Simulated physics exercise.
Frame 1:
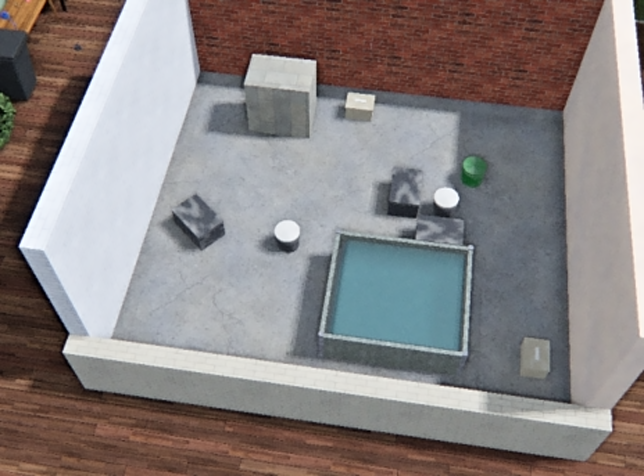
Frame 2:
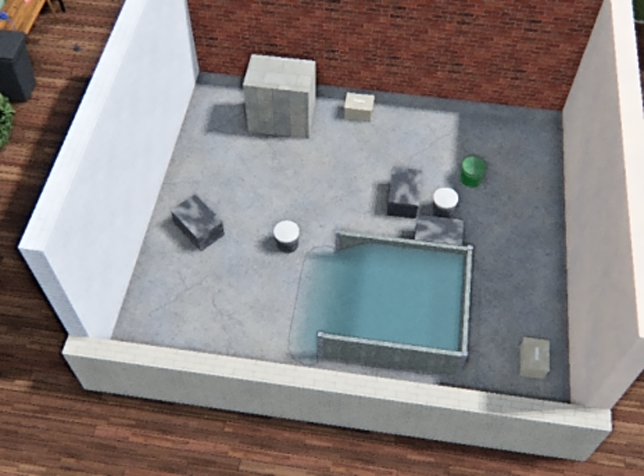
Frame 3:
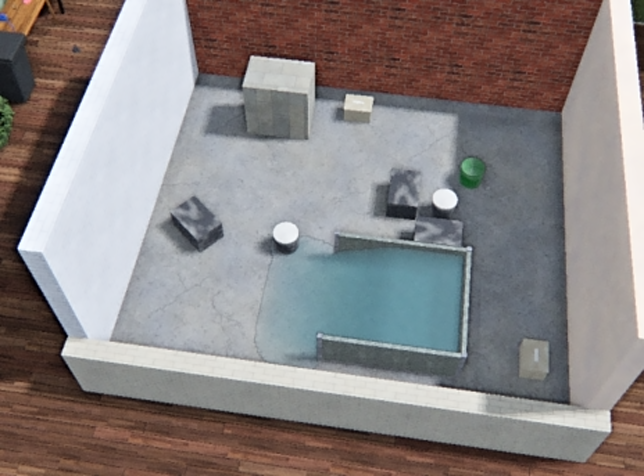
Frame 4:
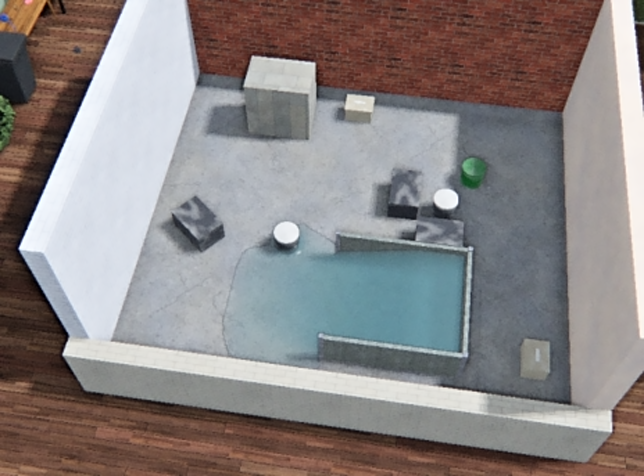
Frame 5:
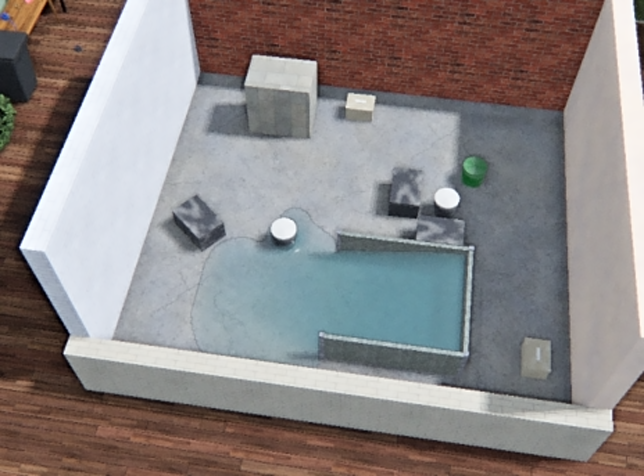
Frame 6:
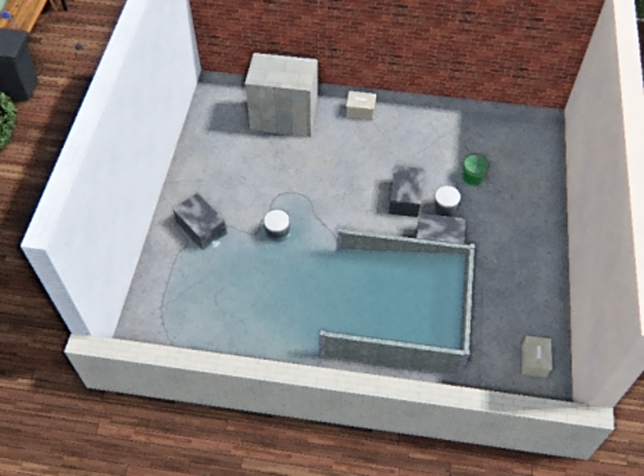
Water spreading left from an open-sided pool across a walled yard's grey floor, surrounding a white-topped pail and nudging it left.
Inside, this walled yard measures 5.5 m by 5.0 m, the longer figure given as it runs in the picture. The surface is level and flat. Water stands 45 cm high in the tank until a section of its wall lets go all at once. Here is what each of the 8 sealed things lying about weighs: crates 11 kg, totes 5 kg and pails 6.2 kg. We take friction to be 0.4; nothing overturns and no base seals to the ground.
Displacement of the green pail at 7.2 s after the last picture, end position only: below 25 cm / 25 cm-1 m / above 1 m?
Below 25 cm.
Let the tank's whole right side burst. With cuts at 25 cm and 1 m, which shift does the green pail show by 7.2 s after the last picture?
In that scenario the green pail would have shifted only slightly.
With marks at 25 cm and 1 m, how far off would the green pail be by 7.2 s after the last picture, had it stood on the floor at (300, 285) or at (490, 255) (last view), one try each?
I'd expect that it gets borne away first and remains where it was second.
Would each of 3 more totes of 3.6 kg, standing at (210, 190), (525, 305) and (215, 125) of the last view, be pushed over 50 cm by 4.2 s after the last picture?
First outside the limit, then inside the limit, then outside the limit.
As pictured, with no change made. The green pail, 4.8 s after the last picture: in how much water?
Depth approx. 2 cm.
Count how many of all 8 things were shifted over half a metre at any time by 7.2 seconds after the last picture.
I make that 3.
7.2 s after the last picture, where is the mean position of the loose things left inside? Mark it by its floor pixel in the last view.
That lands at roughly (402, 187).
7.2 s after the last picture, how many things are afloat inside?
At that time the total is 1.
Then, 0.9 s after the last picture the green pail is near (476, 164), 0.0 m from its start, aground; 0 afloat.
Then, 2.8 s after the last picture the green pail is near (476, 164), 0.0 m from its start, aground; 1 afloat.
Then, 4.8 s after the last picture the green pail is near (476, 164), 0.0 m from its start, aground; 2 afloat.
Then, 7.2 s after the last picture the green pail is near (476, 164), 0.0 m from its start, aground; 1 afloat.
